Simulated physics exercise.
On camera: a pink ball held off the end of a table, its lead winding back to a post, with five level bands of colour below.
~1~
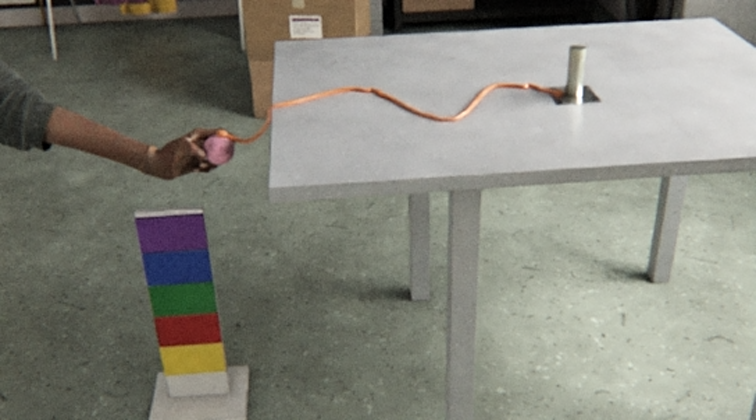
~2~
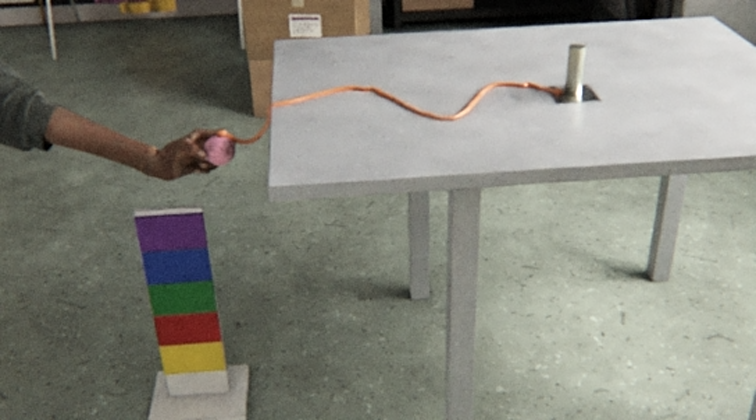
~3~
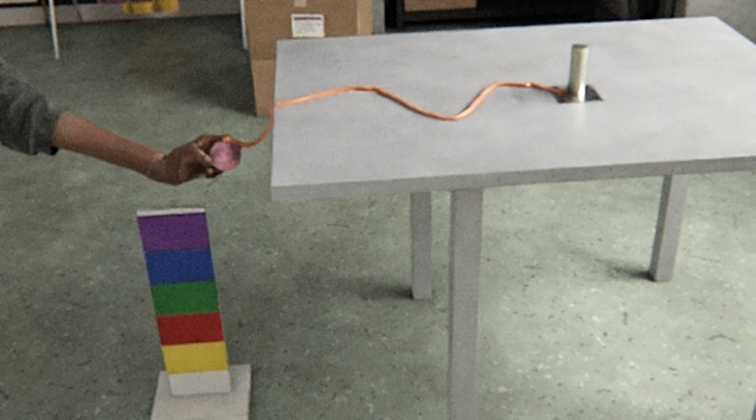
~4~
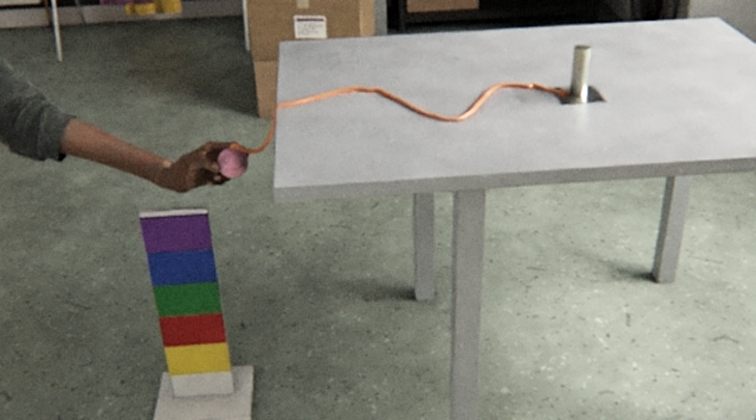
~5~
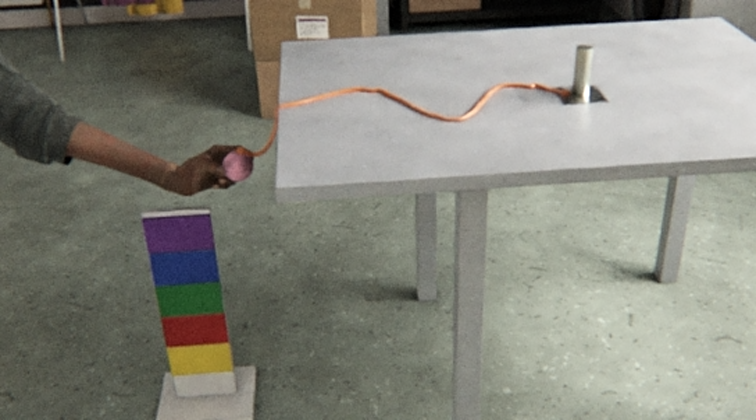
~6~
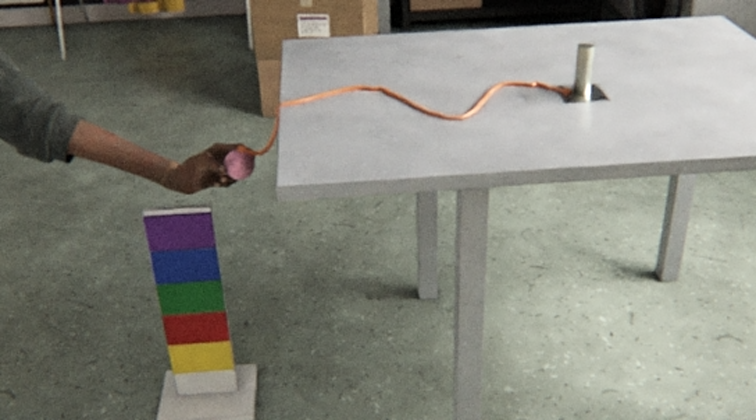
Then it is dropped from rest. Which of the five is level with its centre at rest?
At green.
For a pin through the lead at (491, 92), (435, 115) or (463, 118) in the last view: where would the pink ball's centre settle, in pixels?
Try by try, around (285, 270), (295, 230) and (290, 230).
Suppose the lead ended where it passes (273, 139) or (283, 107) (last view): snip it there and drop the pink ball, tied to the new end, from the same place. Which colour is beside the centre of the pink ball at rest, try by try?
Taking them in turn: Blue; purple.
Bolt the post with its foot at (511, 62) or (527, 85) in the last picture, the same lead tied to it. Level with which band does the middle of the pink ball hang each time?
Try by try: Red; red.
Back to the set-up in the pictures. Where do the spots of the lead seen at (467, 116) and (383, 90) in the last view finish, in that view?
The first at (402, 103), the second at (282, 114).
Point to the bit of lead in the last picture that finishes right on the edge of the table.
That spot is around (379, 88).
Soon after, ball near (309, 286); level with green.
Then, ball near (279, 291); level with green.
At rest, ball near (292, 292); level with green. Its centre hangs level with the green band.
